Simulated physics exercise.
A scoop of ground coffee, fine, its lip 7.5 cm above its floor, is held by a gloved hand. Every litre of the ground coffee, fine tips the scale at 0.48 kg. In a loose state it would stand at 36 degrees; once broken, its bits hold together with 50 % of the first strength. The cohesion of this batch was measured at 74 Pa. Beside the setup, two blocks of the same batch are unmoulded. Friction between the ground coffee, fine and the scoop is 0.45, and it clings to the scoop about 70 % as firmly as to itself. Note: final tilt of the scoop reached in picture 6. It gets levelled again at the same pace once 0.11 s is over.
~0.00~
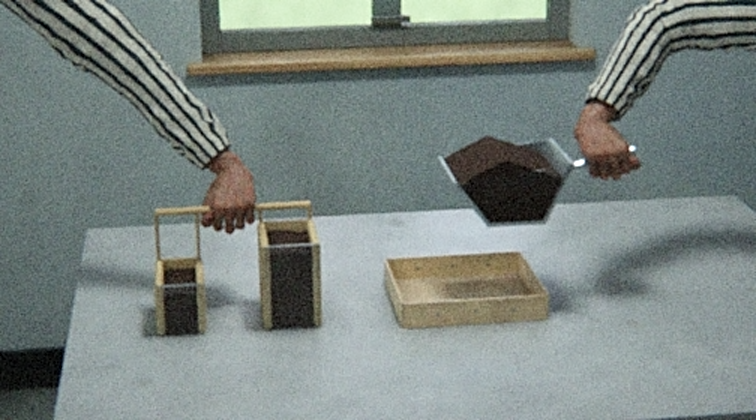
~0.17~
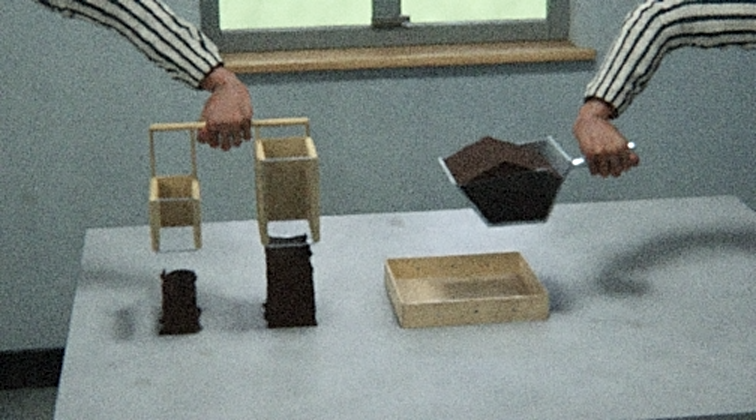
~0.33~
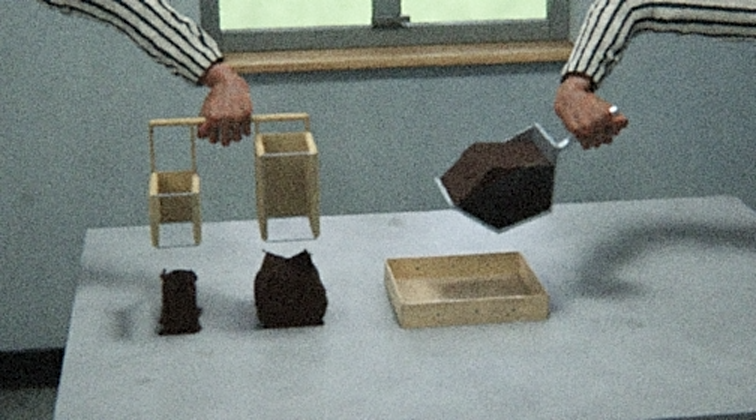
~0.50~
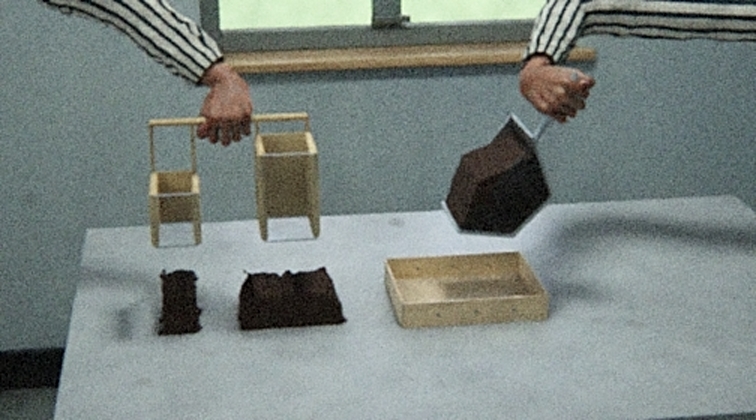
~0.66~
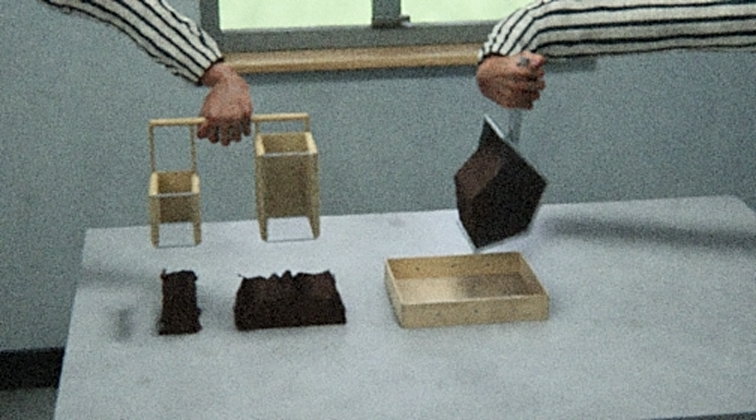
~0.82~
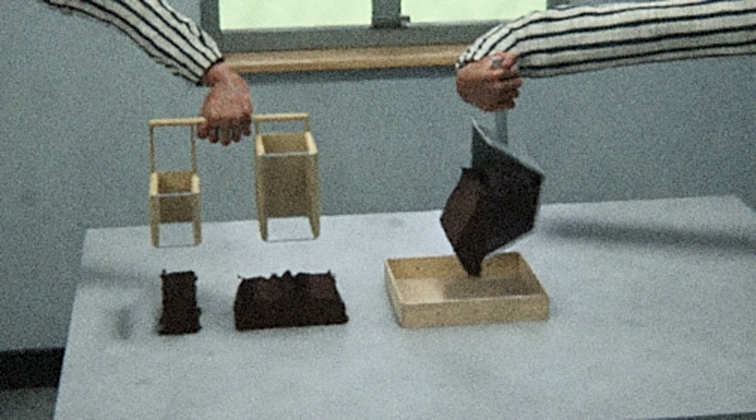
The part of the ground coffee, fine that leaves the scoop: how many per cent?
Expect roughly 63 %.
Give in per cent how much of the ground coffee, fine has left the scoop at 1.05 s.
I'd say close to 60 %.
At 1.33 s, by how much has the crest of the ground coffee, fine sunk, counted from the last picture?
About 3.0 cm.
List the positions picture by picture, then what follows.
In the first frame, lip at (457, 183), tilt 0 degrees; highest point of the ground coffee, fine at (511, 162); test blocks 7.4 cm, 14 cm high (left to right).
In the second frame, lip at (457, 184), tilt 1 degrees; highest point of the ground coffee, fine at (510, 162); test blocks 7.4 cm, 13 cm high (left to right).
In the third frame, lip at (453, 205), tilt 20 degrees; highest point of the ground coffee, fine at (497, 167); test blocks 7.4 cm, 9.8 cm high (left to right).
In the fourth frame, lip at (459, 230), tilt 45 degrees; highest point of the ground coffee, fine at (535, 158); test blocks 7.4 cm, 6.3 cm high (left to right).
In the fifth frame, lip at (474, 250), tilt 69 degrees; highest point of the ground coffee, fine at (514, 157); test blocks 7.3 cm, 6.2 cm high (left to right).
In the sixth frame, lip at (485, 257), tilt 82 degrees; highest point of the ground coffee, fine at (535, 178); test blocks 7.3 cm, 6.2 cm high (left to right).
By 1.05 s, the scoop is at 75 degrees and 58 % has left it.
By 1.33 s, the scoop is at 35 degrees and 63 % has left it.
By 1.60 s, the scoop is at 1 degrees and 63 % has left it.
By 1.87 s, the scoop is at 0 degrees and 63 % has left it.
By 1.98 s, at the end, the scoop is at 0 degrees and 63 % has left it.
